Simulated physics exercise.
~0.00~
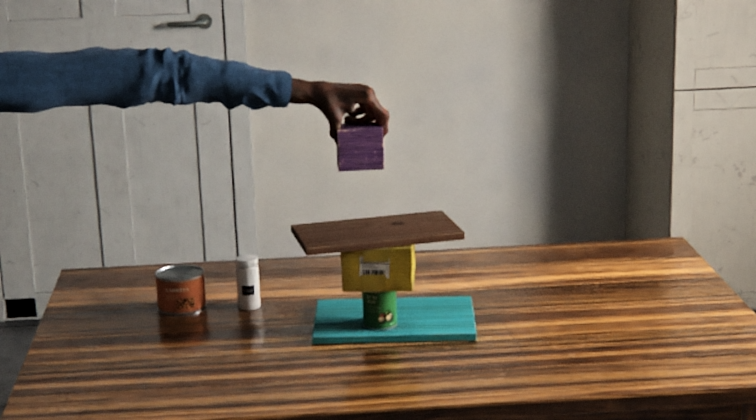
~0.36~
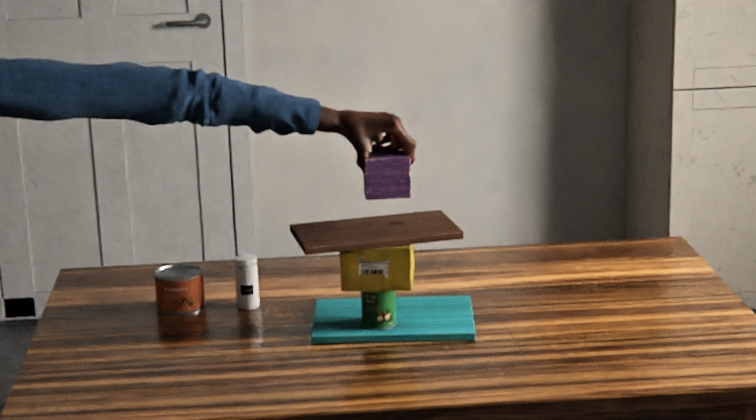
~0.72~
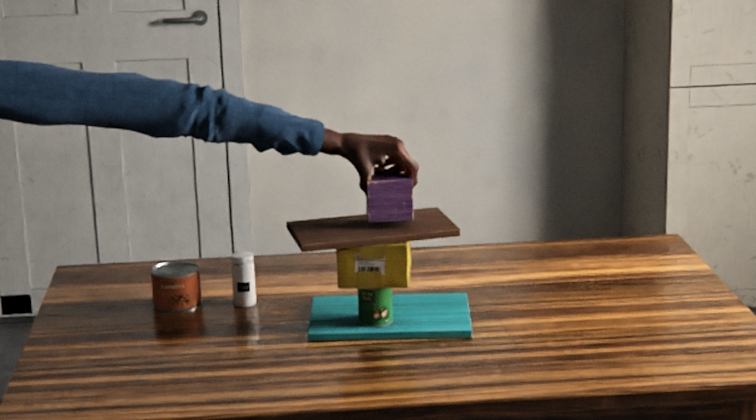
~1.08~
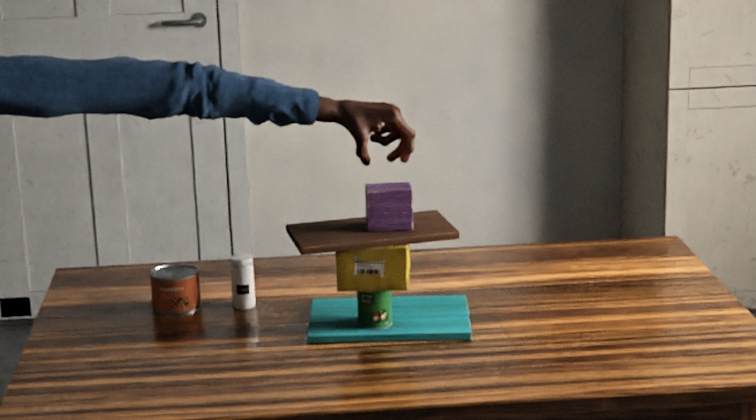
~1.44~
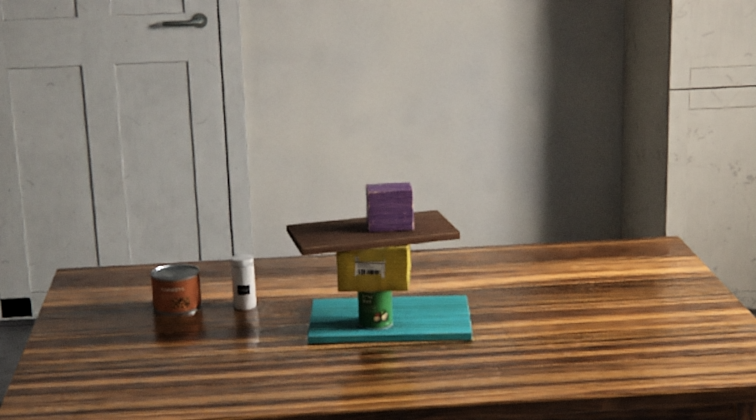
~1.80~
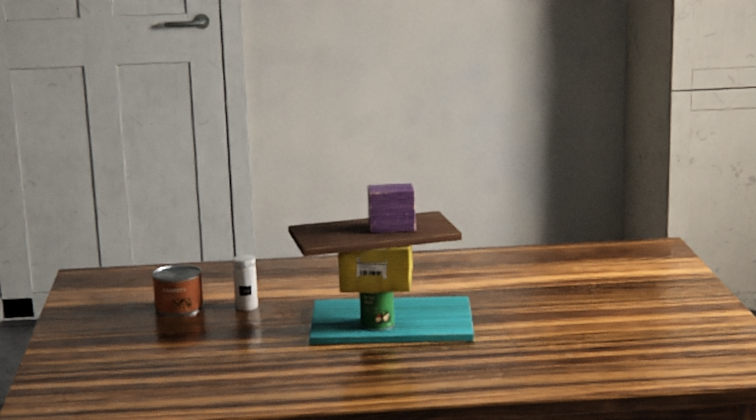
In a room with pale walls and a panelled door at the left, a slightly swaying camera looks across and down at a striped wooden table. A turquoise board lies near the middle, carrying a green tin, a yellow box and a tilted brown board stacked in turn, while an orange tub and a small white container stand to the left. A blue-sleeved arm reaches in from the left, holding a purple block above the pile. The hand moves it right and down, sets it upright on the brown board, lets go and withdraws. The pile stays standing, everything at rest.
